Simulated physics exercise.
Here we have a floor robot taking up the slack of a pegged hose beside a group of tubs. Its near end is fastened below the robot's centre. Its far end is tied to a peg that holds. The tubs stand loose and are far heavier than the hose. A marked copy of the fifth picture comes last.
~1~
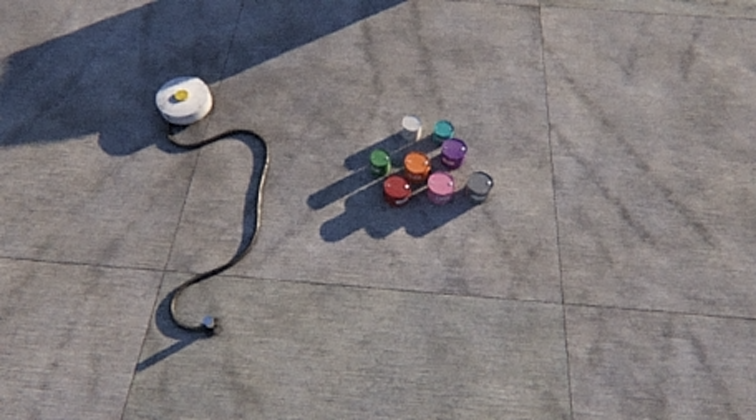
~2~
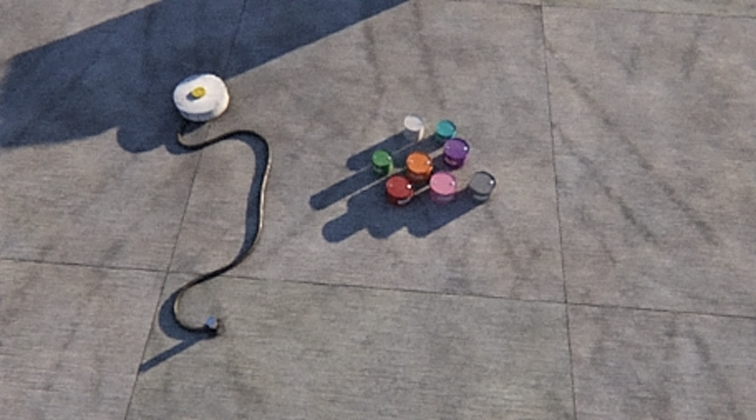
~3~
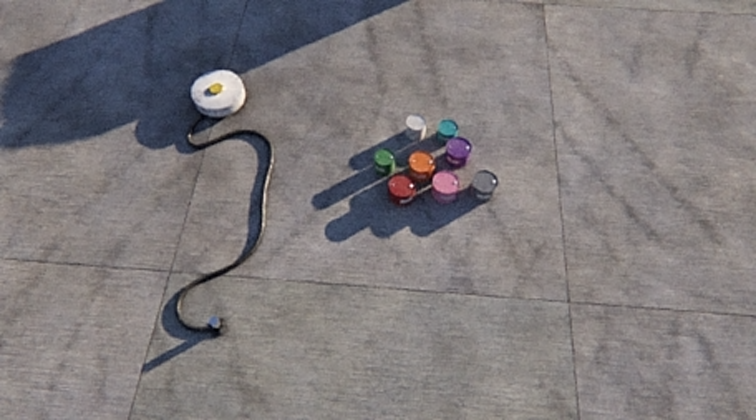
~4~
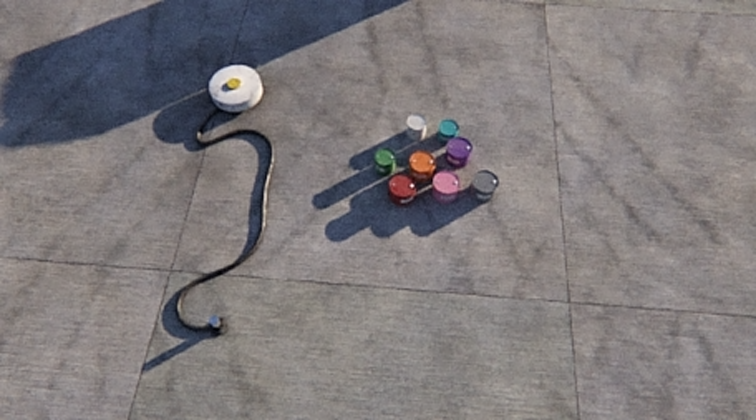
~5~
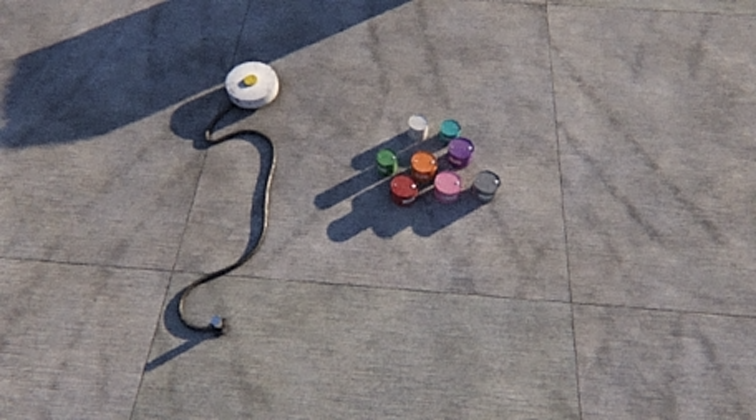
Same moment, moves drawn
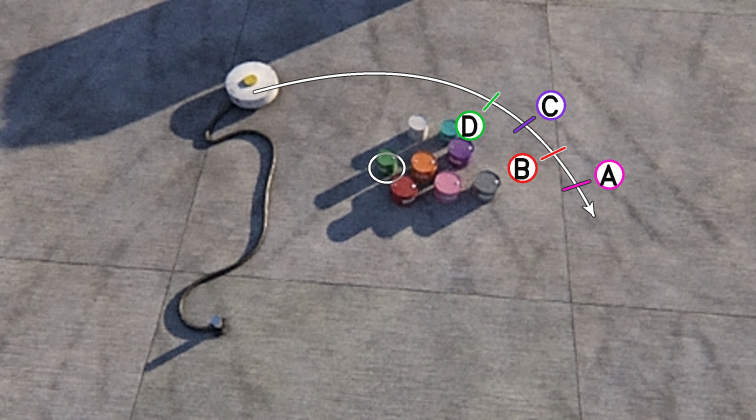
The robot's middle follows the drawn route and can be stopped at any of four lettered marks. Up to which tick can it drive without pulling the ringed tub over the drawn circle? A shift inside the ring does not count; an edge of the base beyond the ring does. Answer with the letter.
Up to mark B.
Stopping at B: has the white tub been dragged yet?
Yes.
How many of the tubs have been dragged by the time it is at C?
The count is none.
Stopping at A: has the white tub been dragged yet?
By then, yes.
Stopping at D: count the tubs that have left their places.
The count is none.
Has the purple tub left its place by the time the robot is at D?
By then, no.
On the marked copy, A at (577, 186); B at (553, 153); C at (524, 125); D at (491, 102); the ring at (387, 168); the route from (254, 92) via (453, 85) to (594, 216).
With B. Early on, robot (366, 67); green tub (387, 163).
Further on, robot (478, 88); green tub (387, 163).
At the end, robot (556, 148); white tub (425, 138); green tub (387, 163); the green tub is still in its ring.
As for the rest, A drags the ringed tub to (400, 172); C is safe but short; D is safe but short.
